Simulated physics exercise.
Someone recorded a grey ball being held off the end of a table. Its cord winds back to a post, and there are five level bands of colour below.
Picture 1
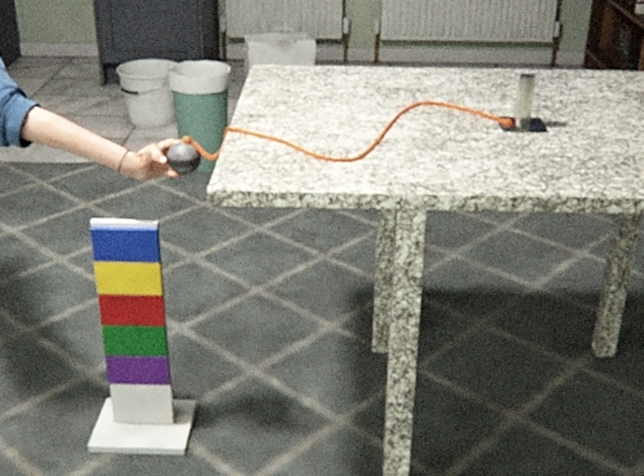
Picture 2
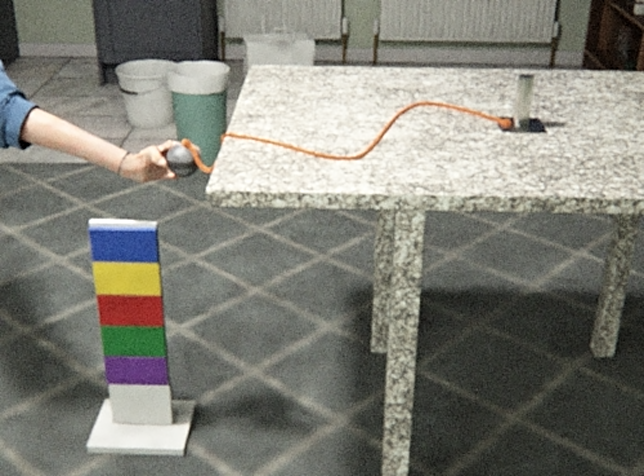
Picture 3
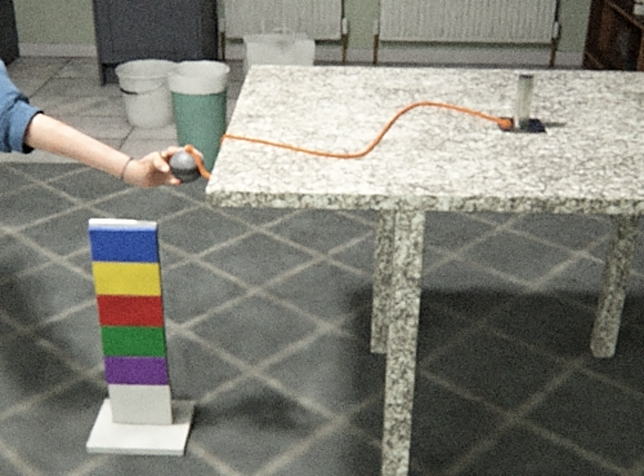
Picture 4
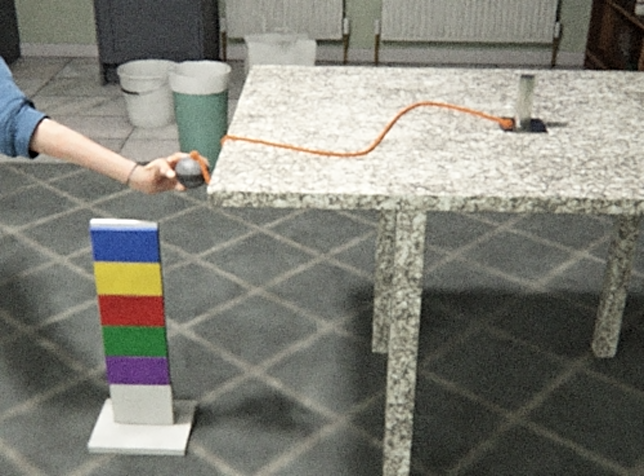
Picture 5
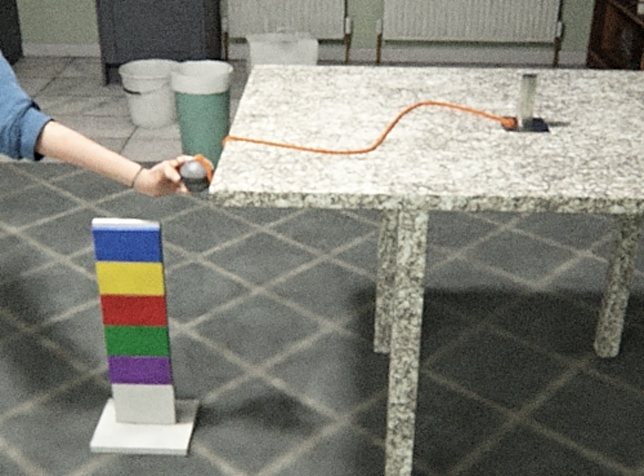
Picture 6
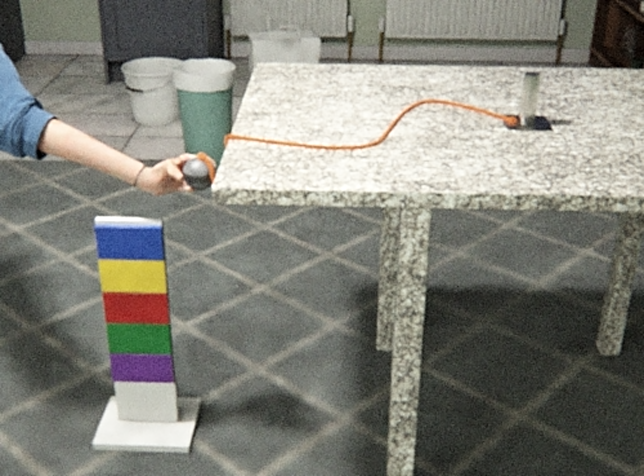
In a room with a tiled floor, a hand held a grey ball on an orange cord just off the left end of a speckled table, then moved it slightly right and down.
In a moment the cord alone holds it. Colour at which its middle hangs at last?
The green one.
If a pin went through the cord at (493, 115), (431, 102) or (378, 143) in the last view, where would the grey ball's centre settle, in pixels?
That would be (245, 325) for the first, (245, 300) for the second and (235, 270) for the third.
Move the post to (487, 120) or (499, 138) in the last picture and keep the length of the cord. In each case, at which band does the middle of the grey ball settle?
Purple; purple.
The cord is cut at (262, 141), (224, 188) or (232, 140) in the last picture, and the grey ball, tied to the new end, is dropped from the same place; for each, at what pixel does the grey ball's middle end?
In turn, (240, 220) for the first, (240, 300) for the second and (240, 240) for the third.
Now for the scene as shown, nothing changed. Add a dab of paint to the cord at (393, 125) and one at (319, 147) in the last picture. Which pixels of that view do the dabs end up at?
To (321, 117) for the first and to (237, 144) for the second.
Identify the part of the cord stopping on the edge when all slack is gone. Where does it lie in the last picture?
Go for the one at (346, 148).
A little later, ball near (213, 339); level with green.
Next, ball near (263, 327); level with green.
Later still, ball near (236, 332); level with green.
When it is over, ball near (246, 331); level with green. Its middle rests at the green band.
